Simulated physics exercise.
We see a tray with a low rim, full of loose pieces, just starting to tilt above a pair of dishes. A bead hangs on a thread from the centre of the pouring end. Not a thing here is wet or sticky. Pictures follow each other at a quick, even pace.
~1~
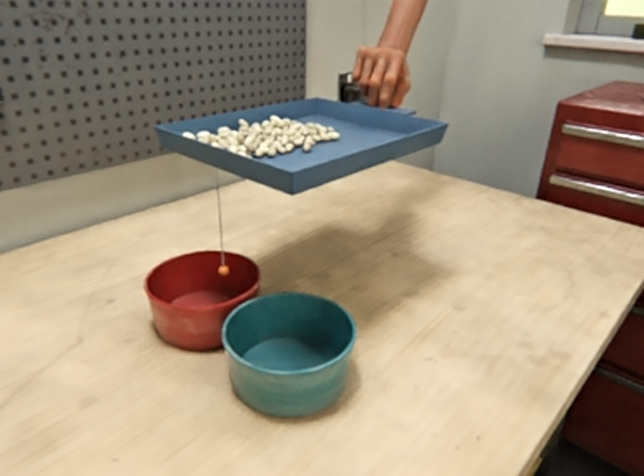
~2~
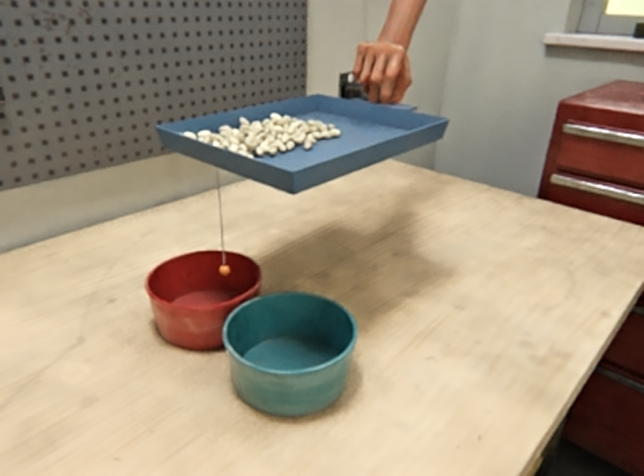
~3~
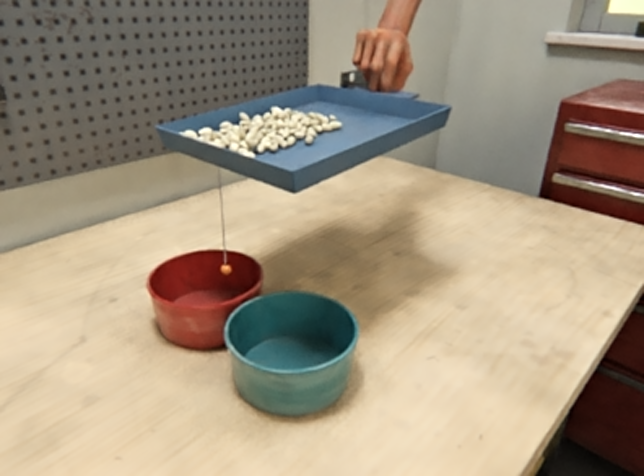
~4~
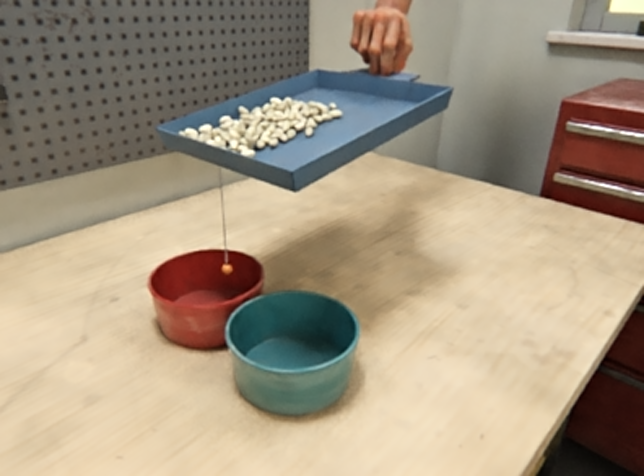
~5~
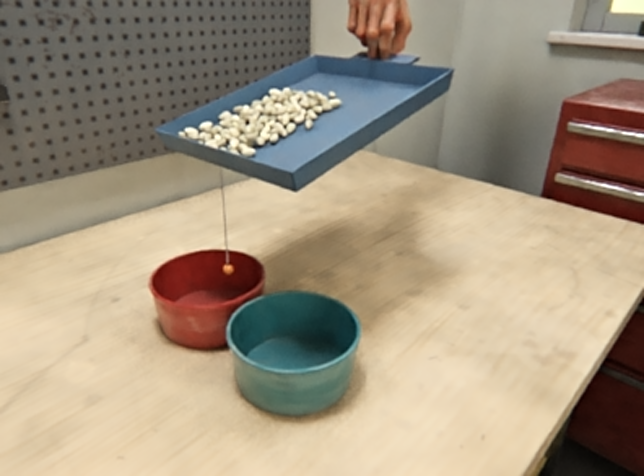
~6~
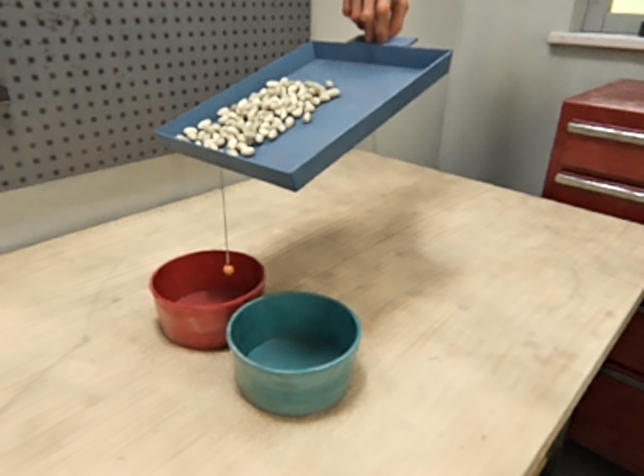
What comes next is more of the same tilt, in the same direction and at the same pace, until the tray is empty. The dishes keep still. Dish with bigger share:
Winner: Left dish.
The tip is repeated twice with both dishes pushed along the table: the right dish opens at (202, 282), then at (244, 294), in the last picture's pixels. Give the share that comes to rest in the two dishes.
50 %, 40 %.
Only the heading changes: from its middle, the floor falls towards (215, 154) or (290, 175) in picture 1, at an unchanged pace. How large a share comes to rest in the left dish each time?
Roughly 40 percent, then 0 percent.
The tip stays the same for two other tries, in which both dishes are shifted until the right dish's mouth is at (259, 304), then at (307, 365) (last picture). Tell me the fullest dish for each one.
The first time the left-side one comes out ahead, then the left-side one the second time.
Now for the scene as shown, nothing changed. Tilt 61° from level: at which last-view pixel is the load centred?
I'd put it at about (211, 112).
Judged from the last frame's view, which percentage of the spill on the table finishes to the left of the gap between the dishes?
Roughly 100 %.
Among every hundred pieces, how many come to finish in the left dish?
It comes to 30 per cent or so.
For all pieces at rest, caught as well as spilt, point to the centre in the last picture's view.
Roughly at pixel (142, 342).
Soon, tray tipped steeply; all on the tray.
A while on, tray tipped right over; nearly all on the tray; a stray few outside both.
Towards the end, tray tipped past a quarter turn; a stray few in the right dish; about a quarter in the left dish; about two thirds outside both.
Finally, tray tipped past a quarter turn; a stray few in the right dish; about a quarter in the left dish; about two thirds outside both.
